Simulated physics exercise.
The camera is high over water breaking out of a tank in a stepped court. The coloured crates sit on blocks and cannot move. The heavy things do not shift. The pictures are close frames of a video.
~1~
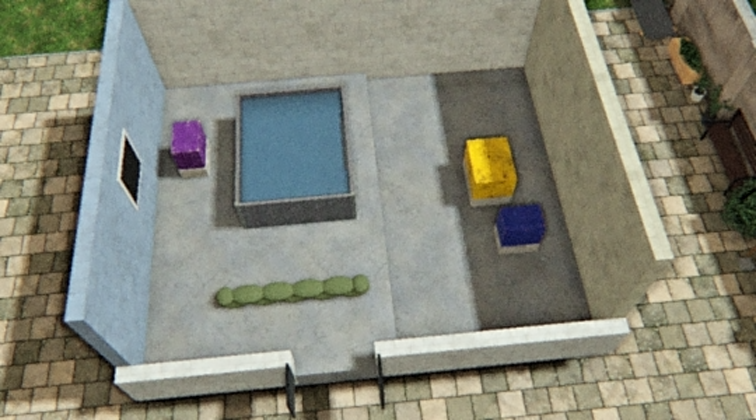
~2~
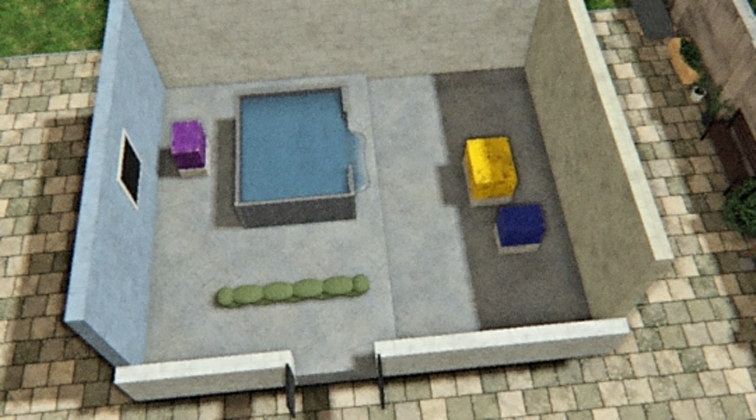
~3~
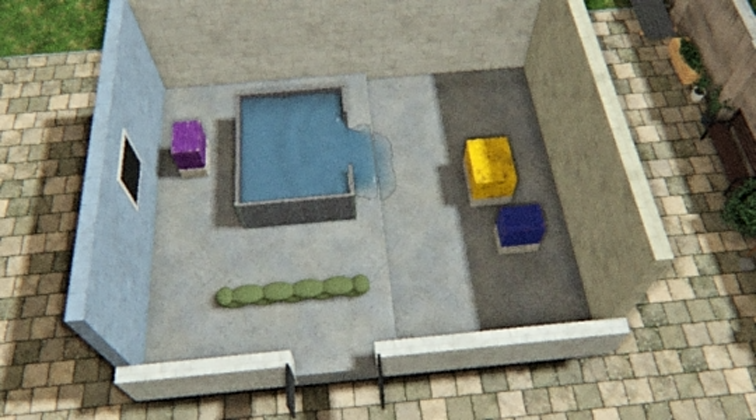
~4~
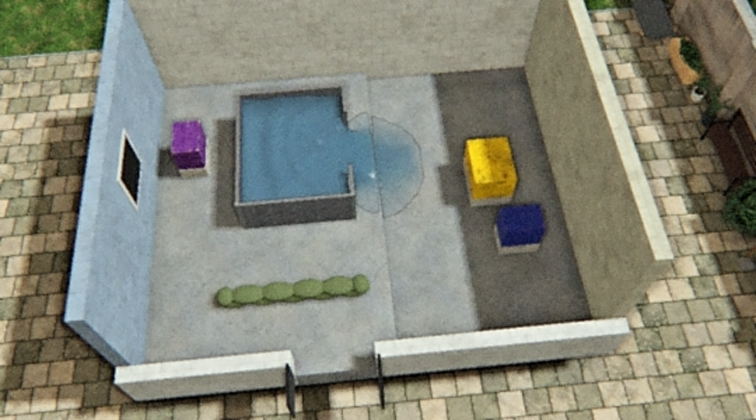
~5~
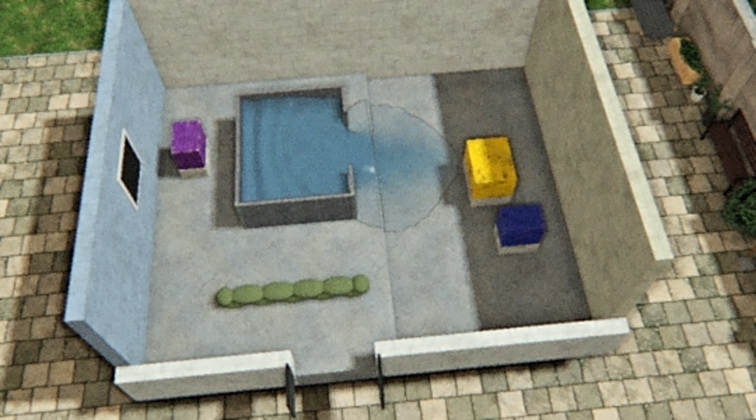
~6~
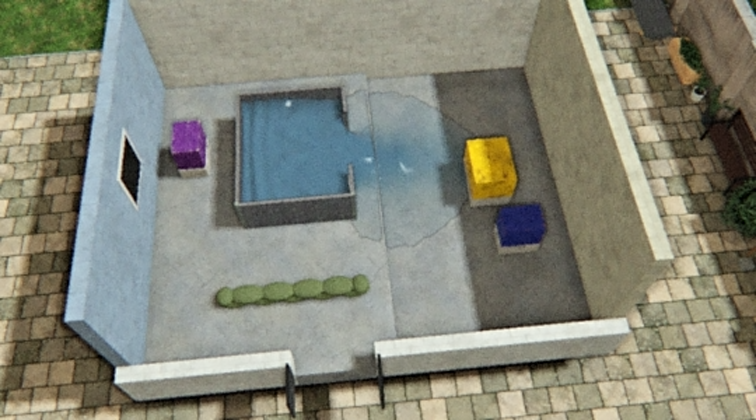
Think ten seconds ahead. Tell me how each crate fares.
In the end: The blue crate escapes dry; the purple crate escapes dry; the yellow crate is wetted.
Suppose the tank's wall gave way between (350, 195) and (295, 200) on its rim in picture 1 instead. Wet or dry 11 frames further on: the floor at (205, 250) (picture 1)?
At that place: Wet.
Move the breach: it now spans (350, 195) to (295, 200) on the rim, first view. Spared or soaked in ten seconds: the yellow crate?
Then: The yellow one is safe.
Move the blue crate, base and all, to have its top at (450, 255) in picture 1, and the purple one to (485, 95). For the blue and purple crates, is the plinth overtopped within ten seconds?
One by one: The blue crate escapes it, the purple crate takes water.
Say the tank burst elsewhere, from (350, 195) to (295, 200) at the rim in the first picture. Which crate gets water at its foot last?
Last comes the yellow one.
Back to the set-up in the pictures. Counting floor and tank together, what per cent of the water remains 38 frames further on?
Close to 100 %.
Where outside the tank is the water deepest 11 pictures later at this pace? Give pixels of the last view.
Close to (525, 73).
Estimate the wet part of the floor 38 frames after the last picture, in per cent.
Roughly 55 per cent.
A moment on, water covers 30 % of the floor; the blue crate water round its plinth, the purple crate not reached, the yellow crate water round its plinth.
Next, water covers 40 % of the floor; the blue crate water round its plinth, the purple crate not reached, the yellow crate water round its plinth.
Then, water covers 50 % of the floor; the blue crate water round its plinth, the purple crate not reached, the yellow crate water round its plinth.
Later, water covers 55 % of the floor; the blue crate water round its plinth, the purple crate not reached, the yellow crate water round its plinth.
In the end, water covers 50 % of the floor; the blue crate stayed above the water, the purple crate stayed above the water, the yellow crate was topped.
